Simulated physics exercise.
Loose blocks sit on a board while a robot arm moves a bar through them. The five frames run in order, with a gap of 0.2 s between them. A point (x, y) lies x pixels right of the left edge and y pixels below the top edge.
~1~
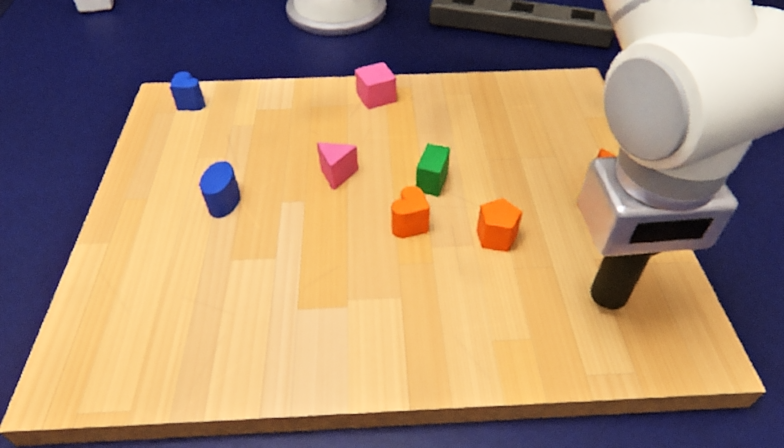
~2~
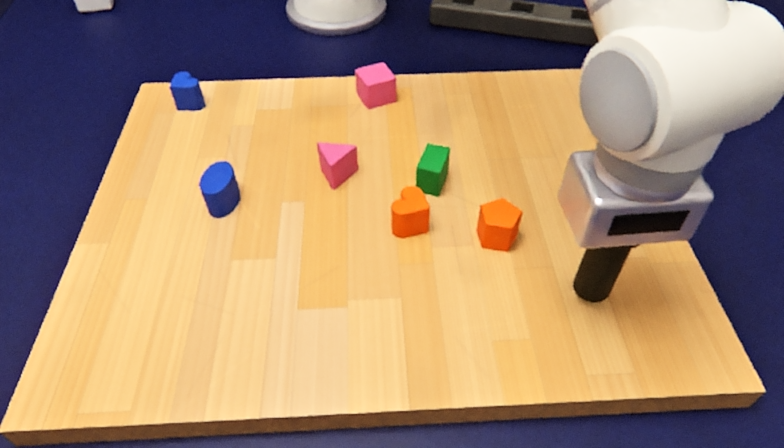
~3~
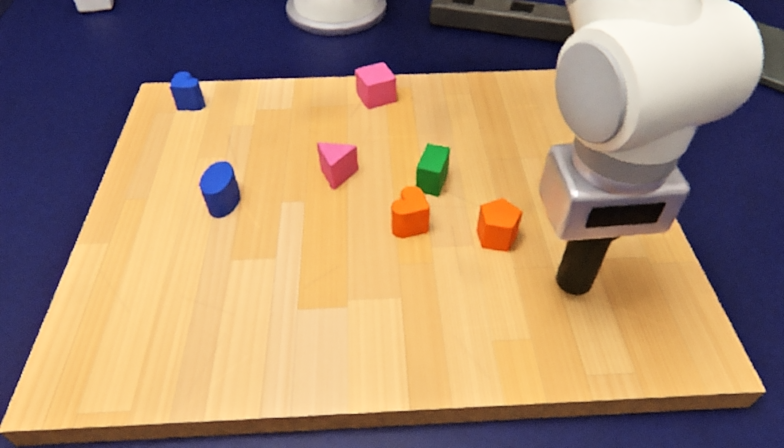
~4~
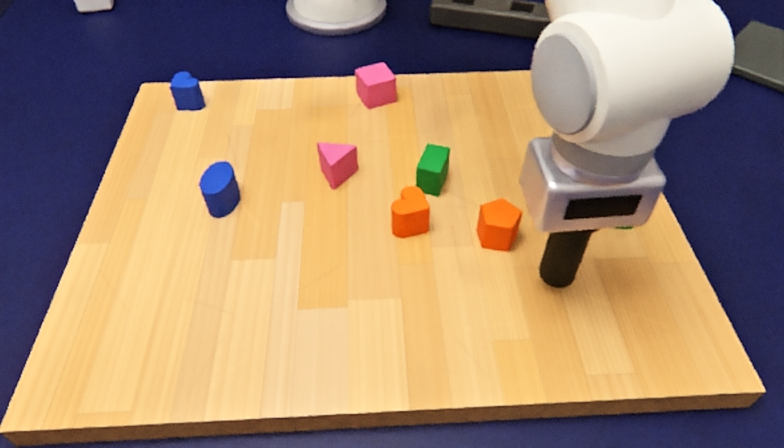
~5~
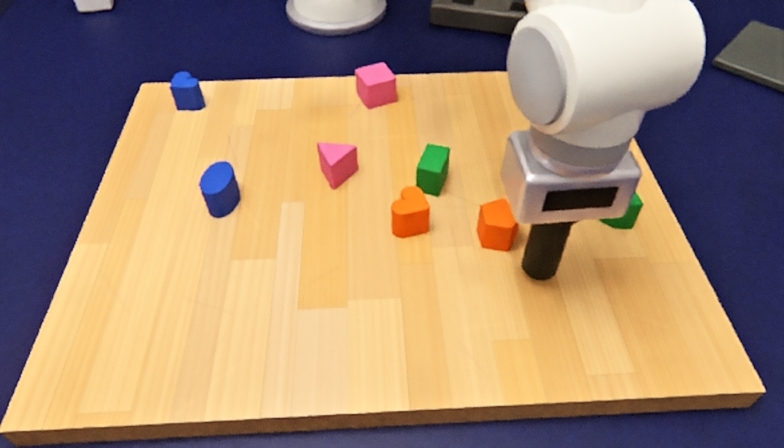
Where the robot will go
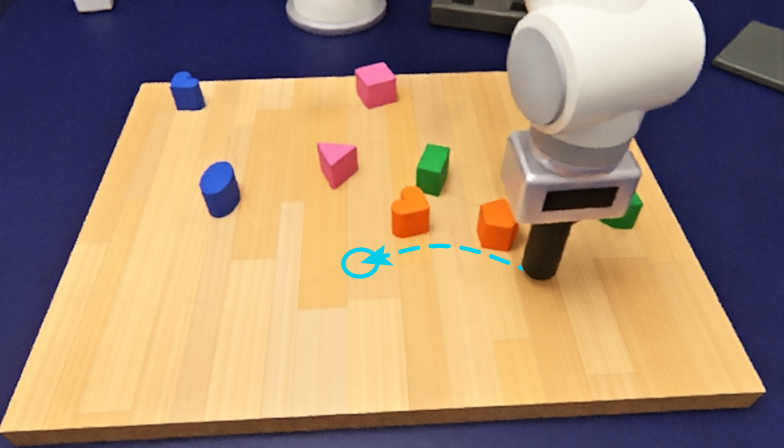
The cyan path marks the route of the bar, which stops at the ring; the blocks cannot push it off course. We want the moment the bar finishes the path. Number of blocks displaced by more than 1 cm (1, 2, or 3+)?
I'd put the number at one.
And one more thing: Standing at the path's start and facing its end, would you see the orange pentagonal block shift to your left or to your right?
It's pushed right.
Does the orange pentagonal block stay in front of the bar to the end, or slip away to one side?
My prediction: No longer in front.
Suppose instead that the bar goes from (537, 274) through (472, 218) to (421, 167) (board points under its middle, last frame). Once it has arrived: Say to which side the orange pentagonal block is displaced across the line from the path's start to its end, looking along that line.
The answer is right.
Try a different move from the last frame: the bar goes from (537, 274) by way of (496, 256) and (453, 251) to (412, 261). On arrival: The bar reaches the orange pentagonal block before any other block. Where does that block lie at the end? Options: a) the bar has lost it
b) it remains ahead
My answer is option a.
The drawn path runs from (537, 274) through (478, 252) and (418, 248) to (360, 263).
On the path given first. One third of the way, bar (478, 244); orange pentagonal block (487, 199), turned 45° clockwise.
Two thirds of the way, bar (418, 241); orange pentagonal block (486, 199), turned 50° clockwise.
At the end, bar (360, 256); orange heart-shaped block not moved; orange pentagonal block (486, 199), turned 50° clockwise.
